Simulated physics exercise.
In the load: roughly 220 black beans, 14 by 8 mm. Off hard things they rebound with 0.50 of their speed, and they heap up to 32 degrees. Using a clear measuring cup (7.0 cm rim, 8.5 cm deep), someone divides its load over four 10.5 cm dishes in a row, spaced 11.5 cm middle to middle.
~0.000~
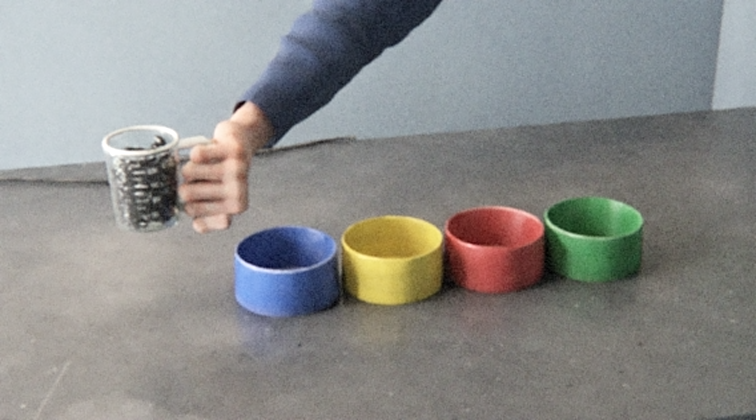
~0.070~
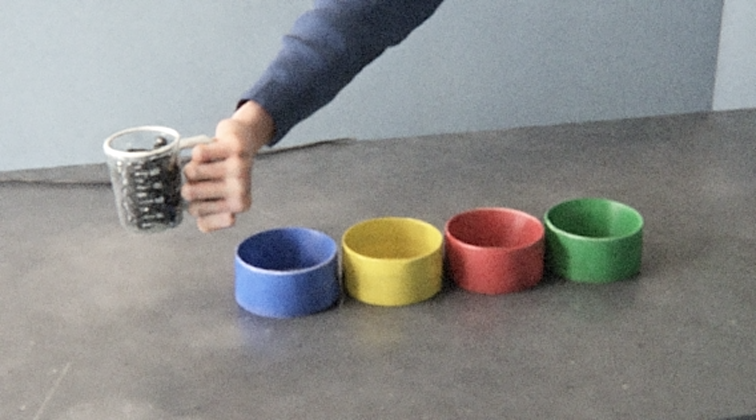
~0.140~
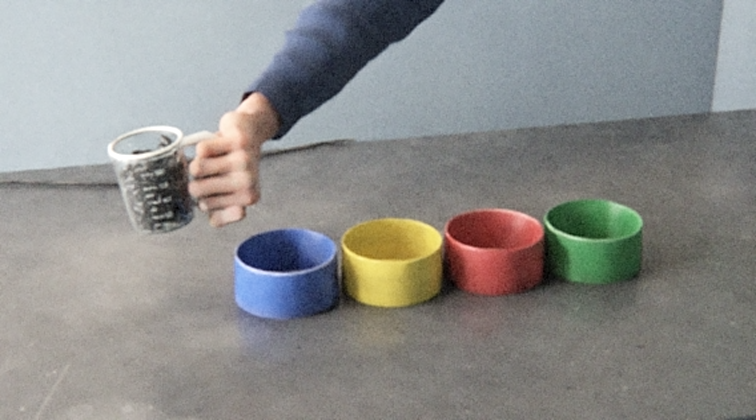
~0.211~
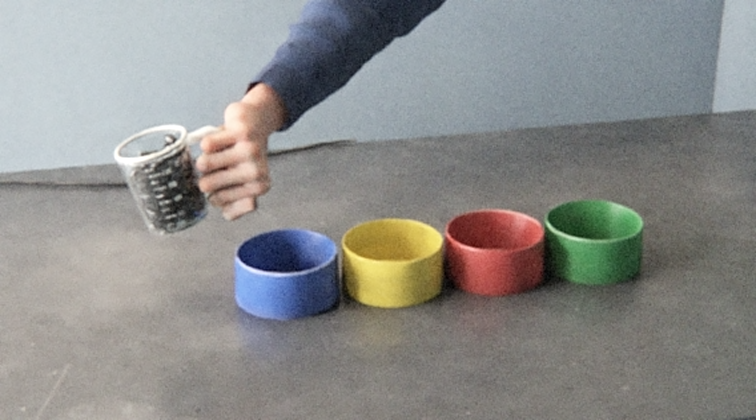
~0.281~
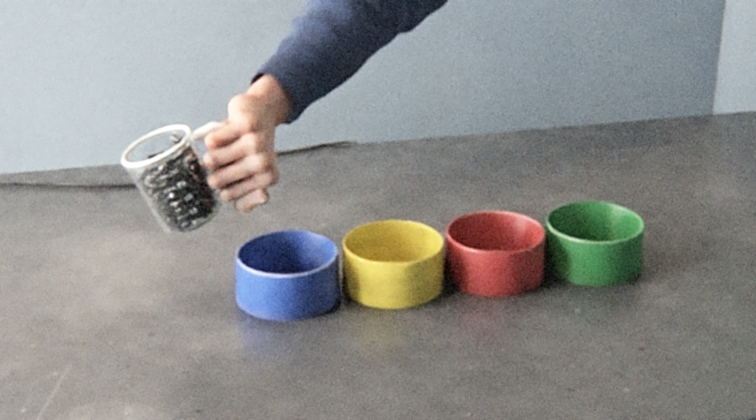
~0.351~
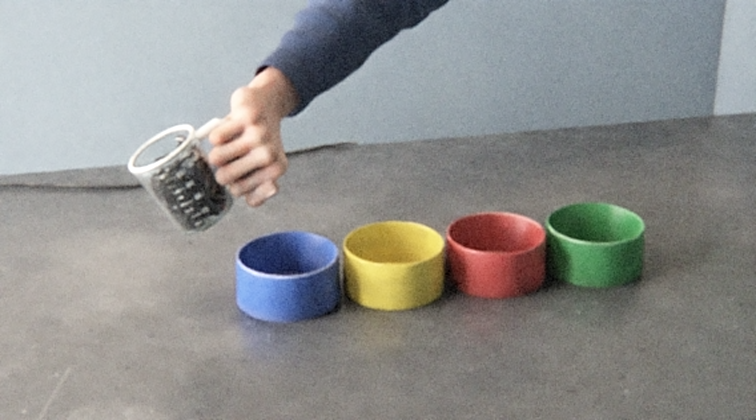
On a grey tabletop, a hand tilting a clear measuring cup of black beans leftward while moving it slightly right, near four coloured dishes.
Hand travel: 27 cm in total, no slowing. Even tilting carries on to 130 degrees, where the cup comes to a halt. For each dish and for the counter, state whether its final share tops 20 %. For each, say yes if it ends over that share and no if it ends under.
Result: Red: It will hold at most a fifth. Blue: It will hold more than a fifth. Green: It will hold at most a fifth. Yellow: It will hold at most a fifth. Counter: It will hold at most a fifth.
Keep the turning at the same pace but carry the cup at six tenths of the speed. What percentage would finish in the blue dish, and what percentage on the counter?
Blue 0, counter 100.
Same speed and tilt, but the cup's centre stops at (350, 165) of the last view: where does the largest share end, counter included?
The largest share goes to blue.
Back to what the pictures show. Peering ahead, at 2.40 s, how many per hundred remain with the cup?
About 0 percent.
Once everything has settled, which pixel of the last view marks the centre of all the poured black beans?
Somewhere around (283, 283) in the final frame.
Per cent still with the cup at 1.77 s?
Around 0 per cent of the load.
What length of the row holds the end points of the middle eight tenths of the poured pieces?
Roughly 9 cm of the row.
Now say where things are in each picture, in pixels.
The first frame shows cup at (145, 180), tilt 0 degrees, lip at (105, 143), moved 0.0 cm; middle of the pieces at (148, 189); blue dish at (286, 249); yellow dish at (392, 238); red dish at (495, 228); green dish at (594, 218).
The second frame shows cup at (148, 181), tilt 2 degrees, lip at (106, 146), moved 0.3 cm; middle of the pieces at (151, 190).
The third frame shows cup at (155, 182), tilt 7 degrees, lip at (110, 150), moved 1.0 cm; middle of the pieces at (159, 190).
The fourth frame shows cup at (165, 181), tilt 14 degrees, lip at (116, 154), moved 1.9 cm; middle of the pieces at (170, 189).
The fifth frame shows cup at (174, 182), tilt 20 degrees, lip at (123, 160), moved 2.8 cm; middle of the pieces at (181, 189).
The sixth frame shows cup at (184, 182), tilt 27 degrees, lip at (131, 166), moved 3.7 cm; middle of the pieces at (191, 189); blue dish at (288, 254); yellow dish at (394, 243); red dish at (496, 233); green dish at (595, 223). The cup turns about 90 degrees a second and travels 13 cm a second.
Then, at 1.20 s, tilt 105 degrees; cup holds 85 %, blue 5 %.
Then, at 1.77 s, tilt 130 degrees; cup holds 0 %, blue 90 %.
After 2.40 s, tilt 130 degrees; cup holds 0 %, blue 90 %.
At rest (2.7 s), red 0 %, blue 90 %, green 0 %, yellow 0 %, counter 10 %.
